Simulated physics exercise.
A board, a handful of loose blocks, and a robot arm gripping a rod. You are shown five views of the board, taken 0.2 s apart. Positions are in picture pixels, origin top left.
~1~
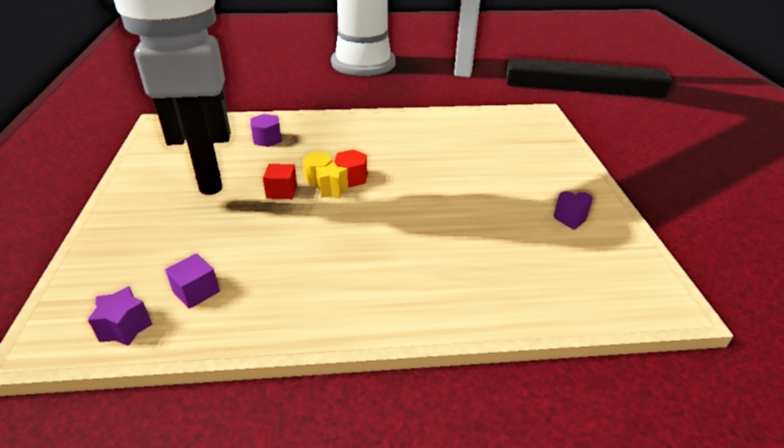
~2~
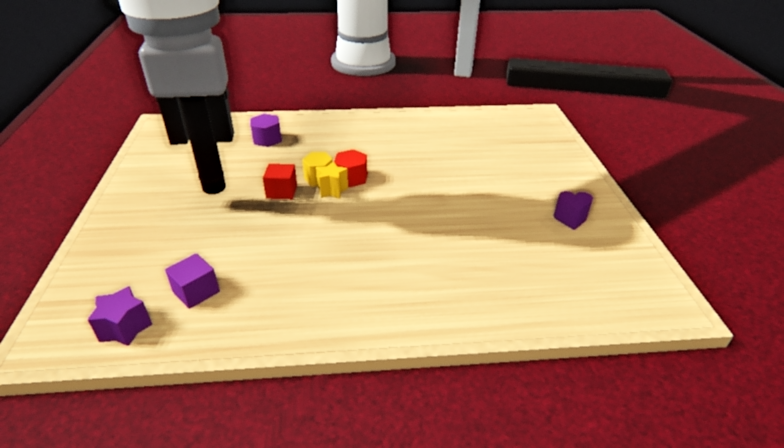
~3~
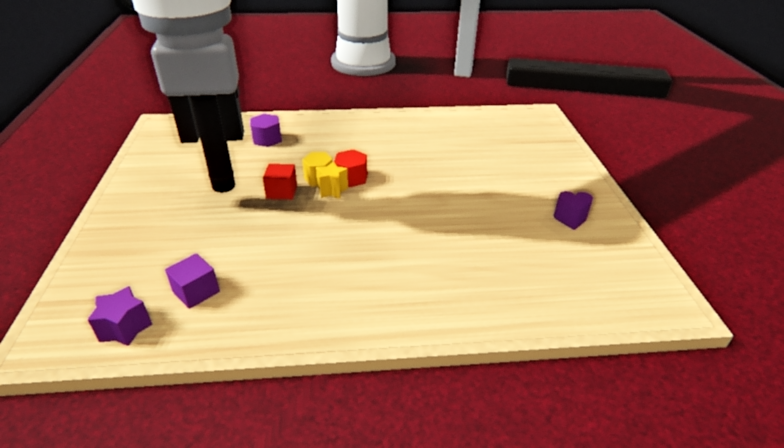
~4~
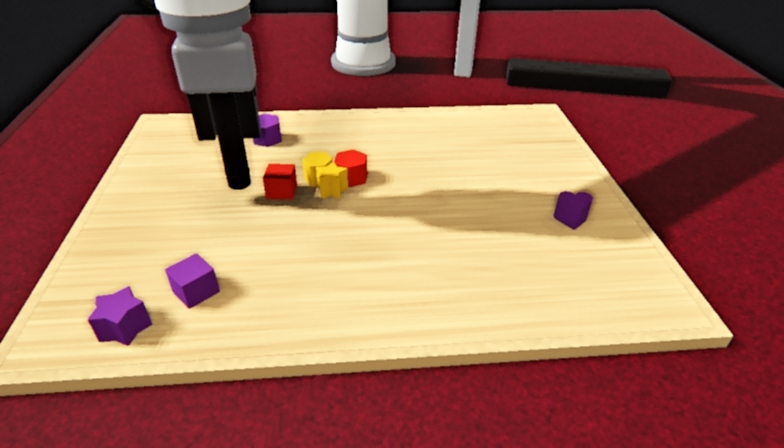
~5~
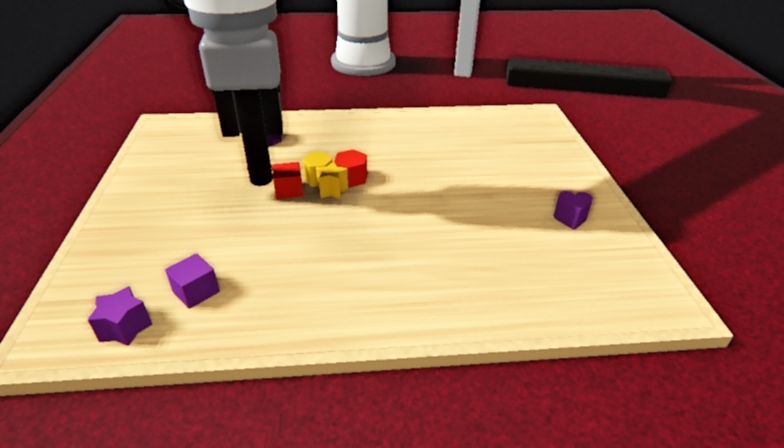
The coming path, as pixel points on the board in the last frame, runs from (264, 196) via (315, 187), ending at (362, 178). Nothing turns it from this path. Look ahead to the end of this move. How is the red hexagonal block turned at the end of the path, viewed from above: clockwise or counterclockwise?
It swings round clockwise.
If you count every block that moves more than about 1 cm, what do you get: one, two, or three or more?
It moves three or more blocks.
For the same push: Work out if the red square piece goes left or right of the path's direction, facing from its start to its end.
Slides left.
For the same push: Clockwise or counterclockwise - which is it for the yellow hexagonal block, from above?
Direction: Anticlockwise.
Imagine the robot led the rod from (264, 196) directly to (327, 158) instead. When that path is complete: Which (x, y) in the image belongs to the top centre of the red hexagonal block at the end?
It will likely be found at (377, 156).
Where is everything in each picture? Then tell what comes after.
Lower end of the rod (211, 190), tops of blocks, red square piece (279, 171), yellow hexagonal block (318, 158), yellow star-shaped block (331, 170), red hexagonal block (351, 158), in the first picture.
Rod (215, 189), blocks as before, in the second picture.
Rod (224, 187), blocks as before, in the third picture.
Rod (240, 185), blocks as before, in the fourth picture.
Rod (262, 181), red square piece (286, 169), yellow hexagonal block (318, 158), yellow star-shaped block (331, 170), red hexagonal block (351, 158), in the fifth picture.
On the path given first. One third of the way, rod (297, 176); red square piece (318, 161), turned 30° anticlockwise; yellow hexagonal block (335, 150); yellow star-shaped block (341, 169), turned 55° clockwise; red hexagonal block (361, 156).
Two thirds of the way, rod (330, 170); red square piece (344, 152), turned 65° anticlockwise; yellow hexagonal block (346, 139), turned 45° anticlockwise; yellow star-shaped block (354, 170), turned 85° clockwise; red hexagonal block (375, 153), turned 50° clockwise.
At the end, rod (362, 164); red square piece (355, 146), turned 90° anticlockwise; yellow hexagonal block (348, 133), turned 55° anticlockwise; yellow star-shaped block (366, 169), turned 160° clockwise; red hexagonal block (386, 151), turned 60° clockwise.
